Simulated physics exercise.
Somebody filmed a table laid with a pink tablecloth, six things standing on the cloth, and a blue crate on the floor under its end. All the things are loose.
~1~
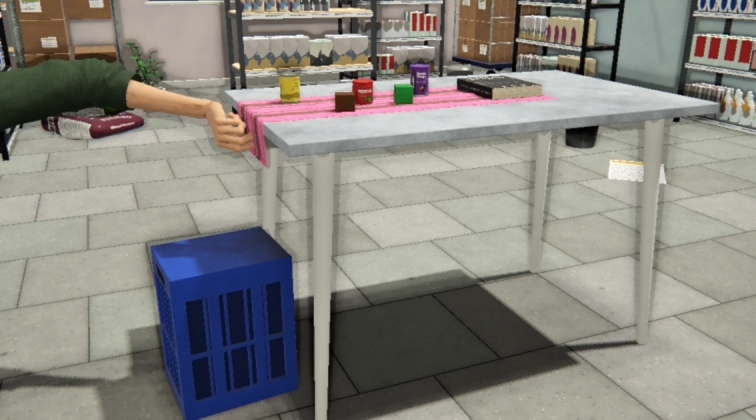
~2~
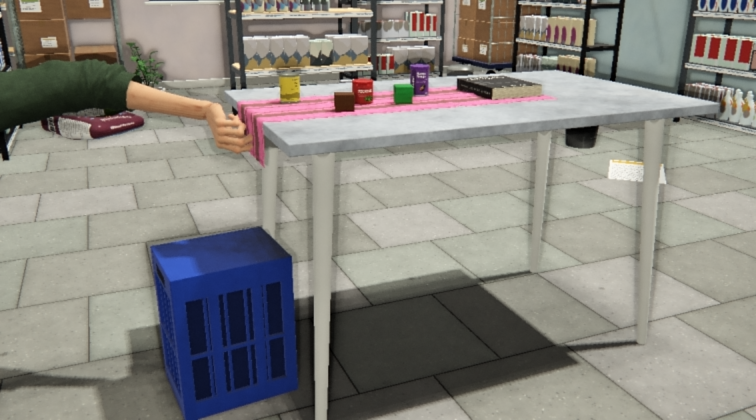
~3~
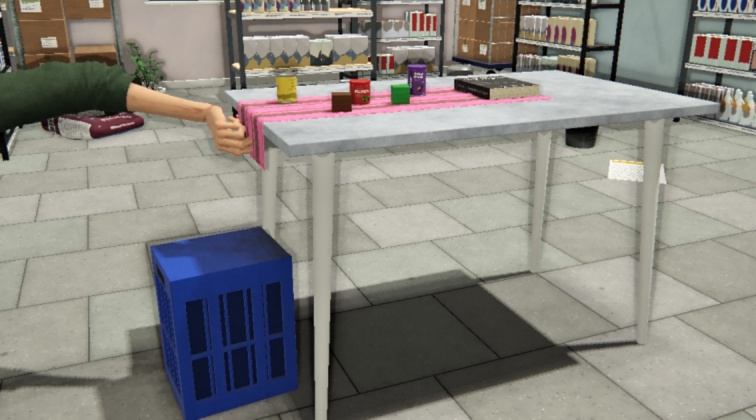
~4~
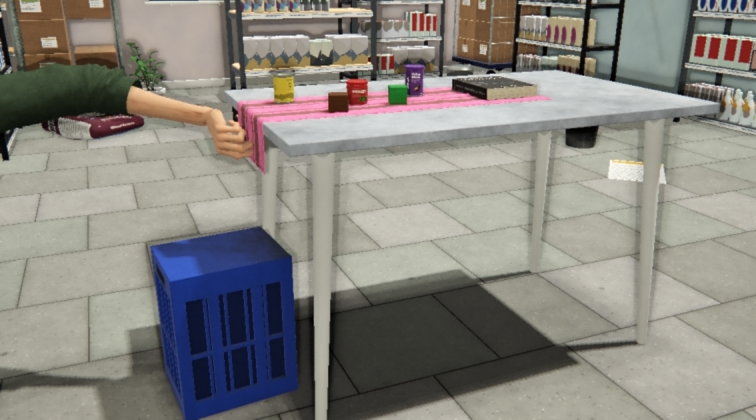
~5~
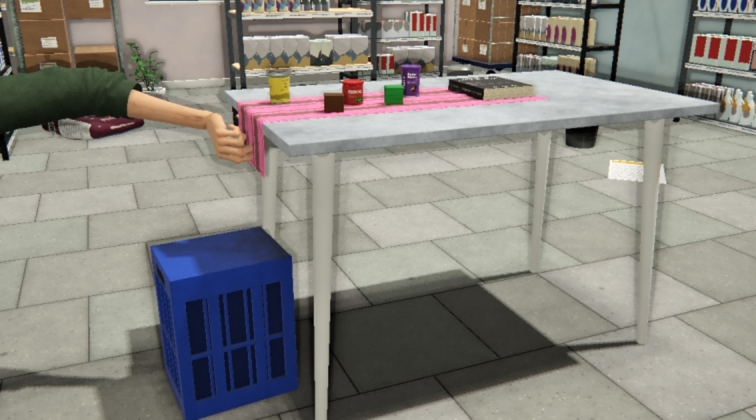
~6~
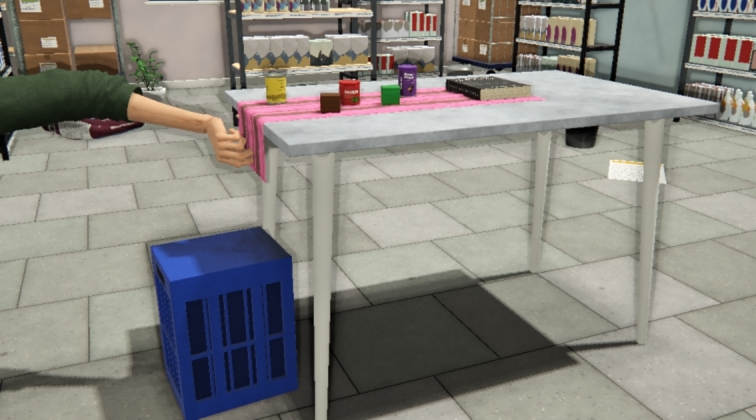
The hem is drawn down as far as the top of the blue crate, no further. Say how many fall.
Over the edge go two.
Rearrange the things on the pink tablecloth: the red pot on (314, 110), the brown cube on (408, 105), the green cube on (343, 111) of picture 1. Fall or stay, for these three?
The red pot is carried off, the brown cube holds on, the green cube is carried off.
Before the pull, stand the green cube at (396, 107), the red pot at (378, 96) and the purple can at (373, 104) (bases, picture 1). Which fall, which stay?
The green cube survives; the red pot keeps its place on top; the purple can remains up.
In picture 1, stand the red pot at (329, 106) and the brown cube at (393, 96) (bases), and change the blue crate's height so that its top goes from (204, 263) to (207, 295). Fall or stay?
The red pot is carried off, the brown cube does not fall.
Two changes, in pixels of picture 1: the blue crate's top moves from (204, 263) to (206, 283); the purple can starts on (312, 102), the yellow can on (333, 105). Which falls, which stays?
The purple can comes down; the yellow can drops off.
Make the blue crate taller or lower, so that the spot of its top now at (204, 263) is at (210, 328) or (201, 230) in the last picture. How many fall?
Then 4 and 1.
Soon after, hem near (254, 211); yellow can gone.
After that, hem on the crate; yellow can and brown cube gone.
In the end, hem on the crate; yellow can and brown cube gone. The table loses two.
